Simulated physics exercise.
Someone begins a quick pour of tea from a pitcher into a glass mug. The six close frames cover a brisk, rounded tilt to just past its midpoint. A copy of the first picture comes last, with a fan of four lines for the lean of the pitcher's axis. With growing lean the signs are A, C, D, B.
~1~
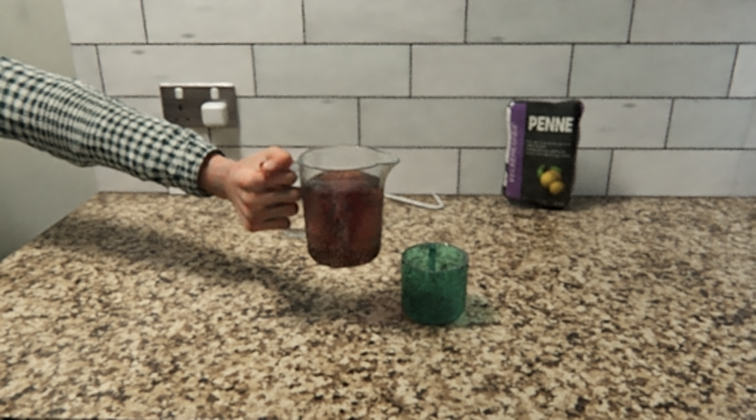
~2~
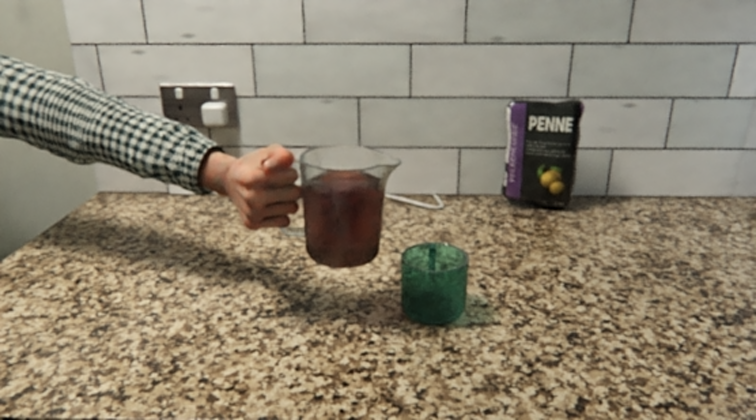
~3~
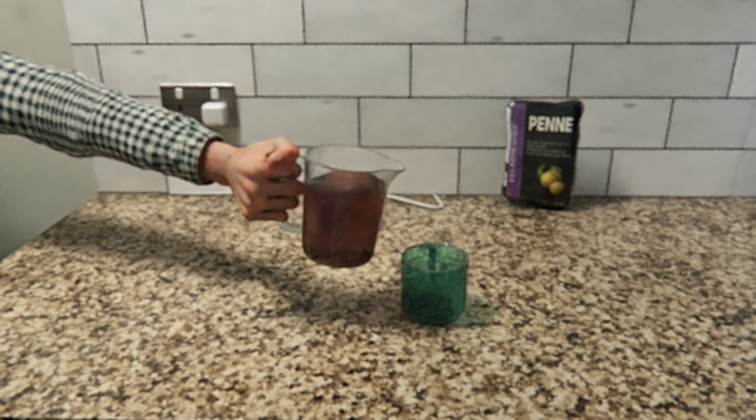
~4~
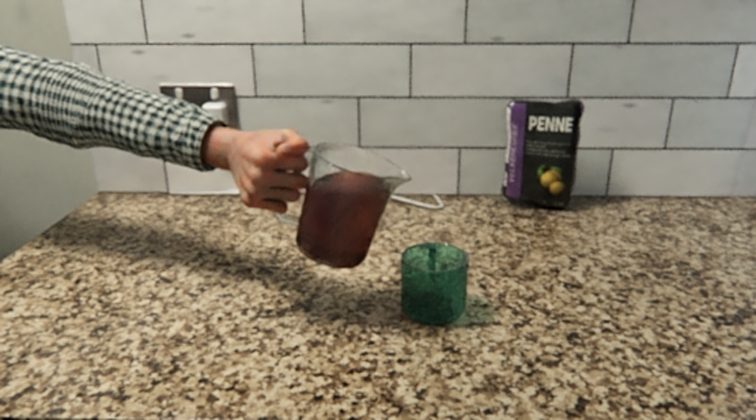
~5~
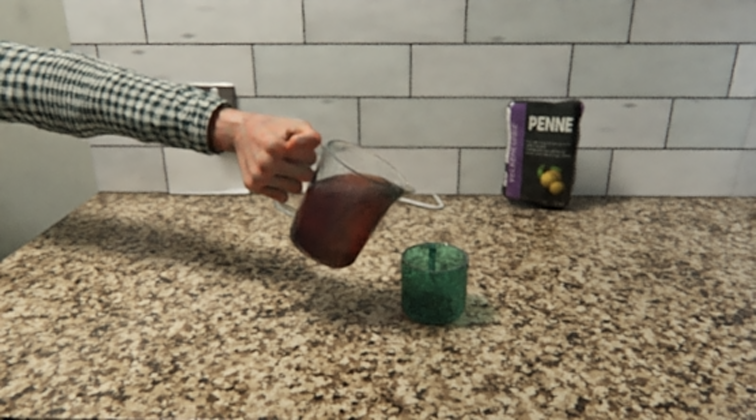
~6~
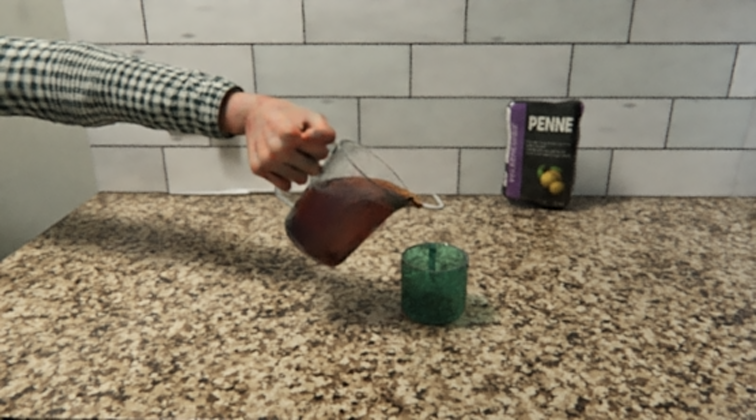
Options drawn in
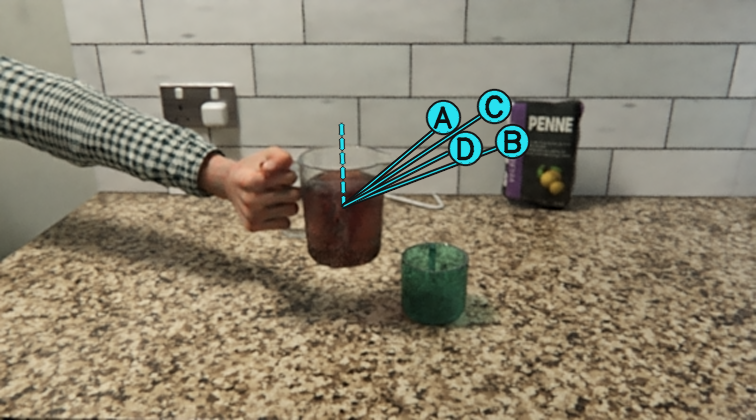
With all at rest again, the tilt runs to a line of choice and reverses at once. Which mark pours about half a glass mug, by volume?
C beats the others.
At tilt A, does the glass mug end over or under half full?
Under.
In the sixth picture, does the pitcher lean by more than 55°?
No.
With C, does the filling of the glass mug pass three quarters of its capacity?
No, it does not.
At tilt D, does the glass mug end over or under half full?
Over half.
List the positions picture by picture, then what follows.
Upright, lip at (399, 160); rim of the glass mug round (435, 256); nothing has left yet, in the first picture.
Tipped about 2°, lip at (400, 162); nothing has left yet, in the second picture.
Tipped about 8°, lip at (405, 168); nothing has left yet, in the third picture.
Tipped about 17°, lip at (410, 178); nothing has left yet, in the fourth picture.
Tipped about 28°, lip at (414, 190); nothing has left yet, in the fifth picture.
Tipped about 39°, lip at (416, 204); tea is over the lip, down to (416, 204), in the sixth picture.
In cyan, A at (433, 131); B at (496, 148); C at (480, 115); D at (447, 153).
If A is chosen, the glass mug ends with about 35 % of what it can hold.
If B is chosen, the glass mug ends with about 89 % of what it can hold; 3 % of the tea is spilt.
If C is chosen, the glass mug ends with about 51 % of what it can hold.
If D is chosen, the glass mug ends with about 71 % of what it can hold.
